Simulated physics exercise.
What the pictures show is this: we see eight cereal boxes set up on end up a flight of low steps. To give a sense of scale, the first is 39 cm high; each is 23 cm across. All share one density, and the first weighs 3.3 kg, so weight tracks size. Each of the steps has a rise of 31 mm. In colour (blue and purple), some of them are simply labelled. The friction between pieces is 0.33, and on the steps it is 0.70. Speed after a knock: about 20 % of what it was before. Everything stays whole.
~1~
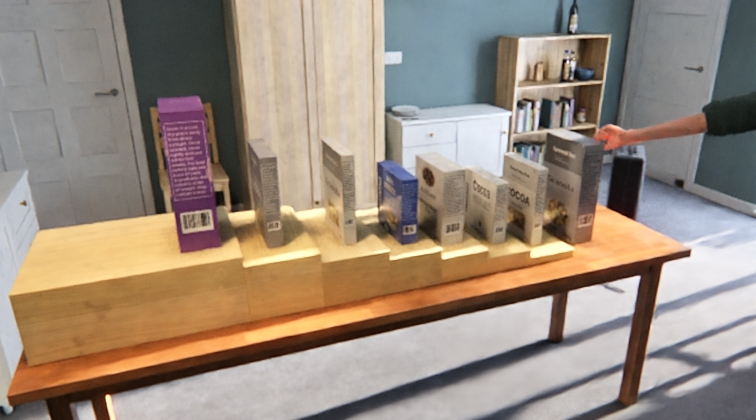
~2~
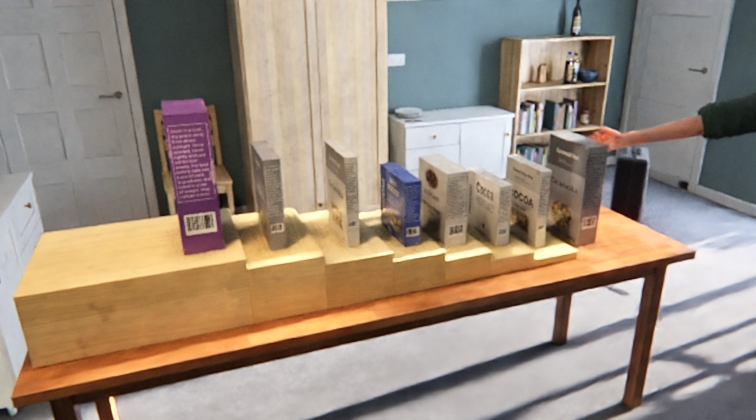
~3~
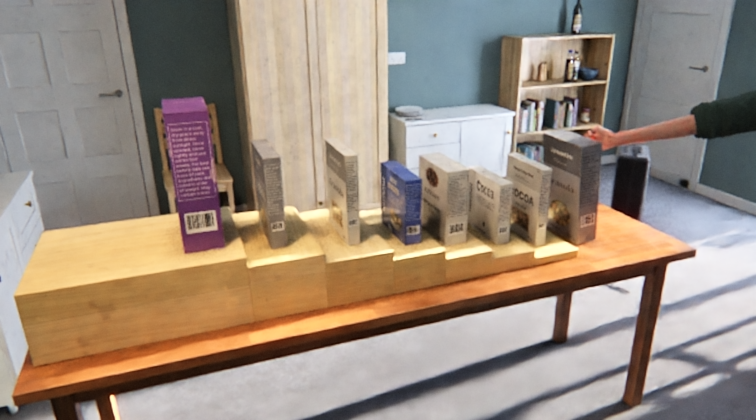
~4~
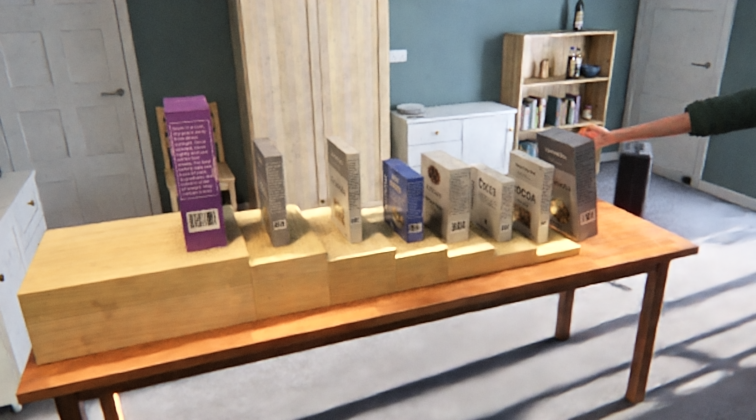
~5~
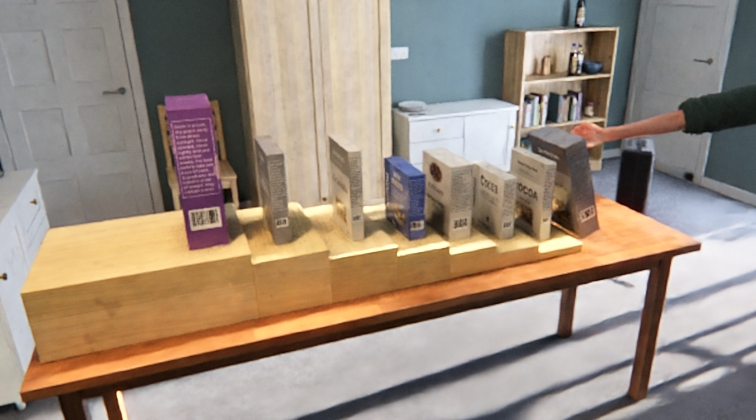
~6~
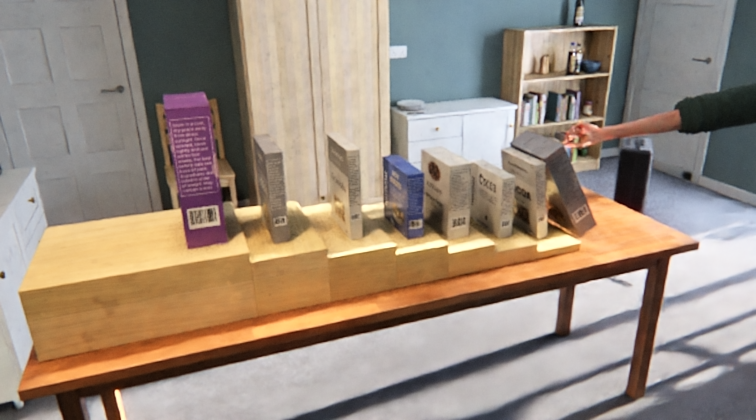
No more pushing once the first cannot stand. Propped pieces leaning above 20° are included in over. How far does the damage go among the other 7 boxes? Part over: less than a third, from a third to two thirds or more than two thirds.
Damage reaches beyond two thirds.
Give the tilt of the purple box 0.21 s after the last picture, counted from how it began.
Close to 0° of tilt compared with the start.
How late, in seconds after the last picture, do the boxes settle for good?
About 1.5 s.
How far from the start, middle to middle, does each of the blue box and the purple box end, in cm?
Displacement in cm - blue: 10; purple: 0.
Then, 0.21 s later than the last frame, 2 of the 7 other boxes over.
Then, 0.57 s later than the last frame, 4 of the 7 other boxes over; blue box tilted 54°.
When it is over, 6 of the 7 other boxes over; blue box tilted 68°; purple box unmoved. That is 86 per cent. One left standing. In pixels of the last frame, middles, blue box near (369, 212), purple box near (195, 169).
